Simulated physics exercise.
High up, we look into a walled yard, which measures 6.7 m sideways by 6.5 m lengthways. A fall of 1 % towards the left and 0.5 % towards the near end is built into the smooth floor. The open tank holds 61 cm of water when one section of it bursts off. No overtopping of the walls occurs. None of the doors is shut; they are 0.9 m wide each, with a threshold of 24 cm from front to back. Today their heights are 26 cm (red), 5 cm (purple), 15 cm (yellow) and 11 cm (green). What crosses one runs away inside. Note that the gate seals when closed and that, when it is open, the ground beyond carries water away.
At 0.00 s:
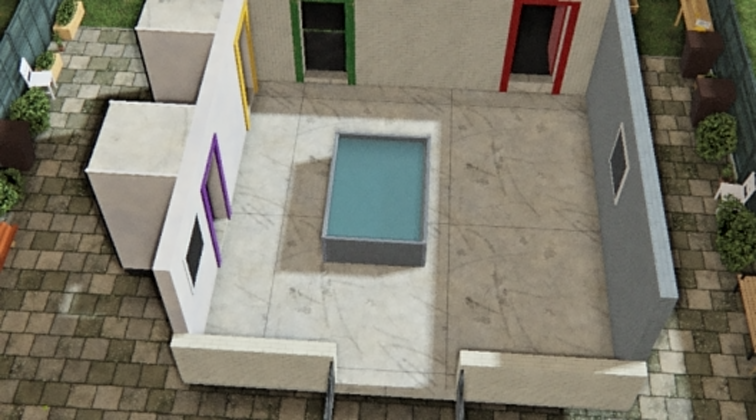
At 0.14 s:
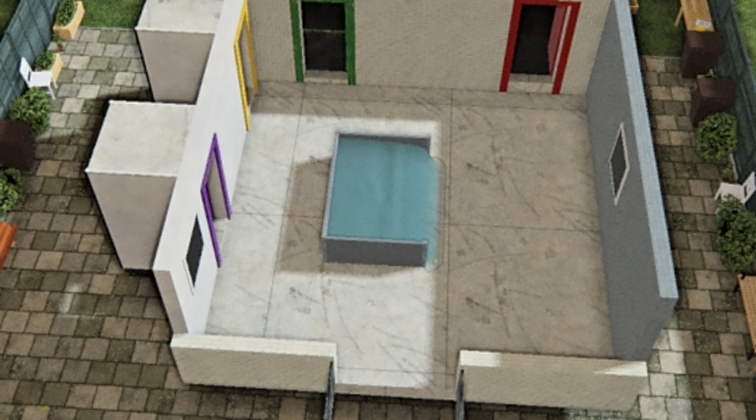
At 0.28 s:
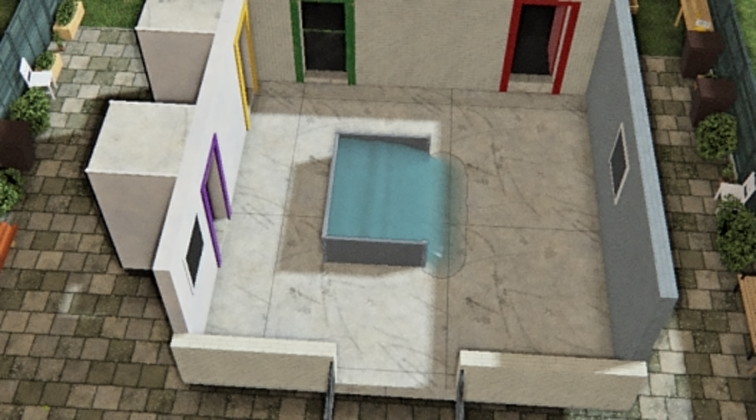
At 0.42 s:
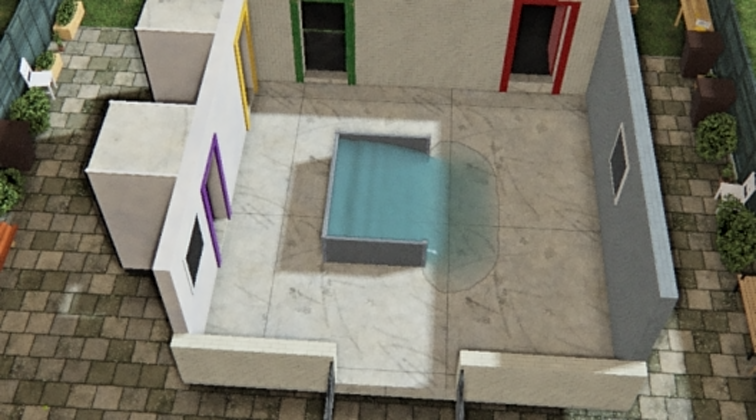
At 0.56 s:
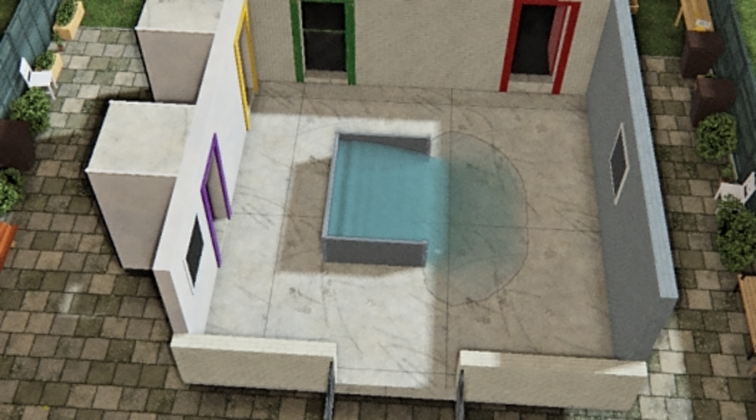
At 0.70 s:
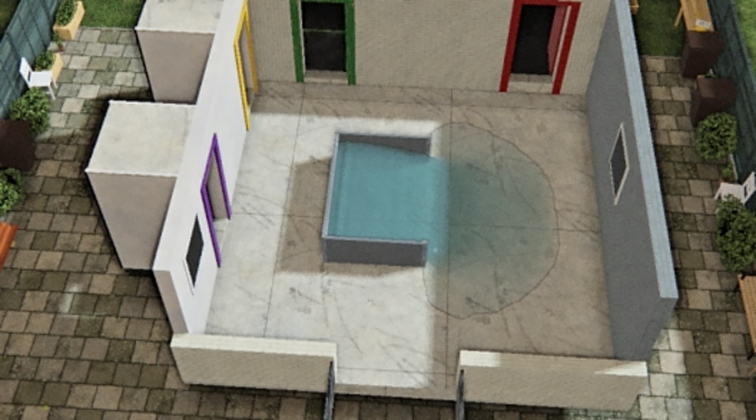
In a walled yard with purple, yellow, green and red doorways, the right side of an open tank gave way, and water poured out, spreading across the floor to the right in a widening, rounded sheet.
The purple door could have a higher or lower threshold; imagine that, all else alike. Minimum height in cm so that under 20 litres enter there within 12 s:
7.5 cm.
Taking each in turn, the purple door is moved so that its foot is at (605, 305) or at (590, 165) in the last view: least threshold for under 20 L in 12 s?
About 15 cm for the first and 19 cm for the second.
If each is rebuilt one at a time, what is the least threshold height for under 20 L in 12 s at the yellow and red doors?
You'd want about 8.5 centimetres at yellow and about 13.5 centimetres at red.
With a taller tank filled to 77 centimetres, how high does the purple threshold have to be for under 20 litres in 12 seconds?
Roughly 11.0 centimetres.
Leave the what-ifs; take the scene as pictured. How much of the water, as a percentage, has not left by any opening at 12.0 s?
I'd put it at about 90 per cent.
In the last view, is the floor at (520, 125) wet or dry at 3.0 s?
At that moment it's submerged.
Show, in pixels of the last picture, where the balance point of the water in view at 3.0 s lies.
Roughly (516, 220).
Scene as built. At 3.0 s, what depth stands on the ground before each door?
Depths in cm: Red 19, purple 0, yellow 0, green 0.
After 1.4 s water covers 35 % of the floor, deepest (34 cm) near (598, 222); it has not reached the purple door.
After 3.0 s water covers 45 % of the floor, deepest (34 cm) near (616, 385); it has not reached the purple door.
After 12.0 s water covers 95 % of the floor, deepest (12 cm) near (199, 361); 11 cm at the purple door, 60 litres in over its 5 cm threshold.
At the purple door as built, the water arrived by 6.0 s and peaked near 11 cm at 10.4 s.
With a threshold of 7 cm, 28 litres would have come in within the 12 s; with 9.5 cm, 7 litres. So under 20 litres takes about 7.5 cm.
